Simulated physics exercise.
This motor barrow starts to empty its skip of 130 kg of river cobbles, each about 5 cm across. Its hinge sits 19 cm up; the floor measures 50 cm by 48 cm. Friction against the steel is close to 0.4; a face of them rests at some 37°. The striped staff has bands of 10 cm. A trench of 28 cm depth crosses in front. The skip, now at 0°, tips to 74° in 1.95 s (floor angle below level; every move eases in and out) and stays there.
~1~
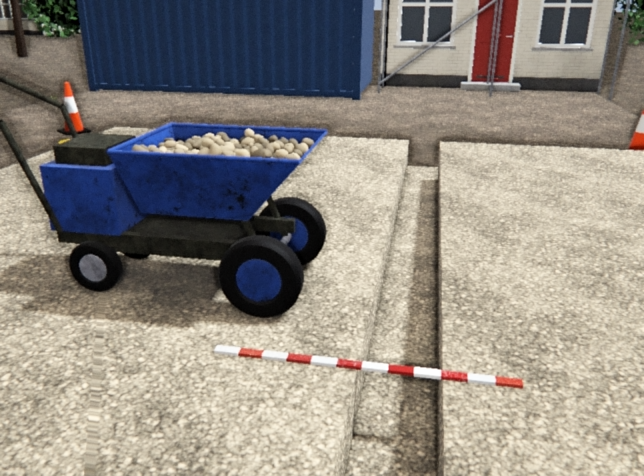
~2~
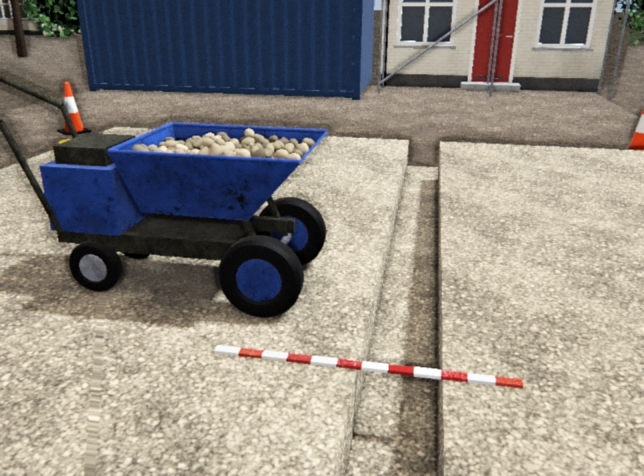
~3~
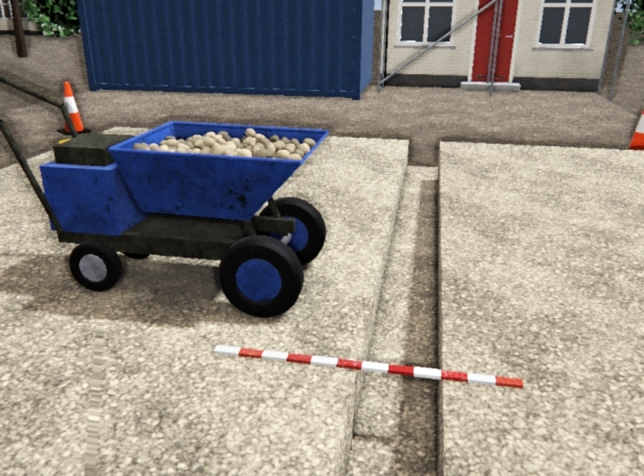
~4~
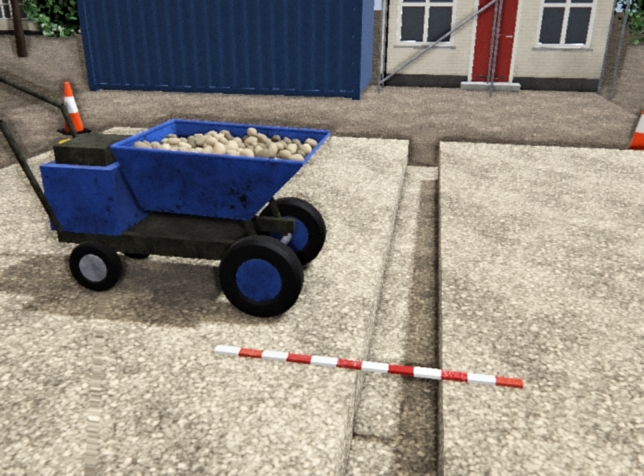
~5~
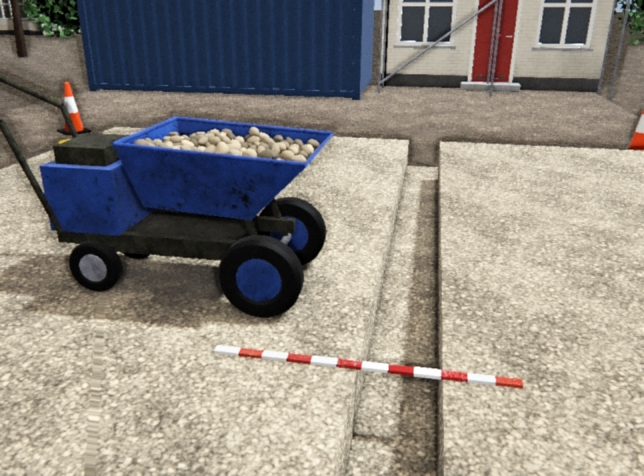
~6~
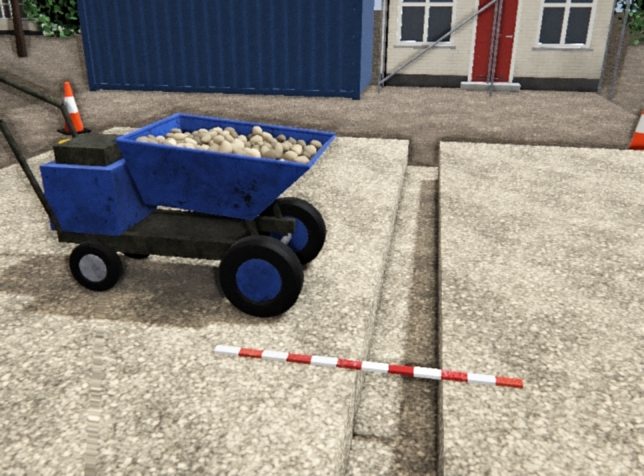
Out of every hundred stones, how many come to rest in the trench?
About 73 per cent.
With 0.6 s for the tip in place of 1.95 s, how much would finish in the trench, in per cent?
In that case some 45 per cent.
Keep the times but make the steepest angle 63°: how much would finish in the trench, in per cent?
Then about 80 per cent.
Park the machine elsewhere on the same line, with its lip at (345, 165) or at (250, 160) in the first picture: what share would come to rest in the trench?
About 25 and 95 per cent.
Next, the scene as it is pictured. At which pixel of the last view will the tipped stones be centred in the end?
Their middle is at about (422, 331).
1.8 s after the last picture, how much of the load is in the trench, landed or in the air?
About 50 per cent by then.
Then, 1.2 s after the last picture the floor is at 62°, 98 % in the skip, 2 % in the trench; the foremost stones are at (420, 285).
Then, 1.8 s after the last picture the floor is at 74°, 29 % in the skip, 48 % in the trench, 23 % past the trench; the foremost stones are at (549, 310).
Then, 2.1 s after the last picture the floor is at 74°, 7 % in the skip, 65 % in the trench, 28 % past the trench; the foremost stones are at (616, 320).
Then, 4.0 s after the last picture the floor is at 74°, 0 % in the skip, 73 % in the trench, 27 % past the trench; the foremost stones are at (636, 323).
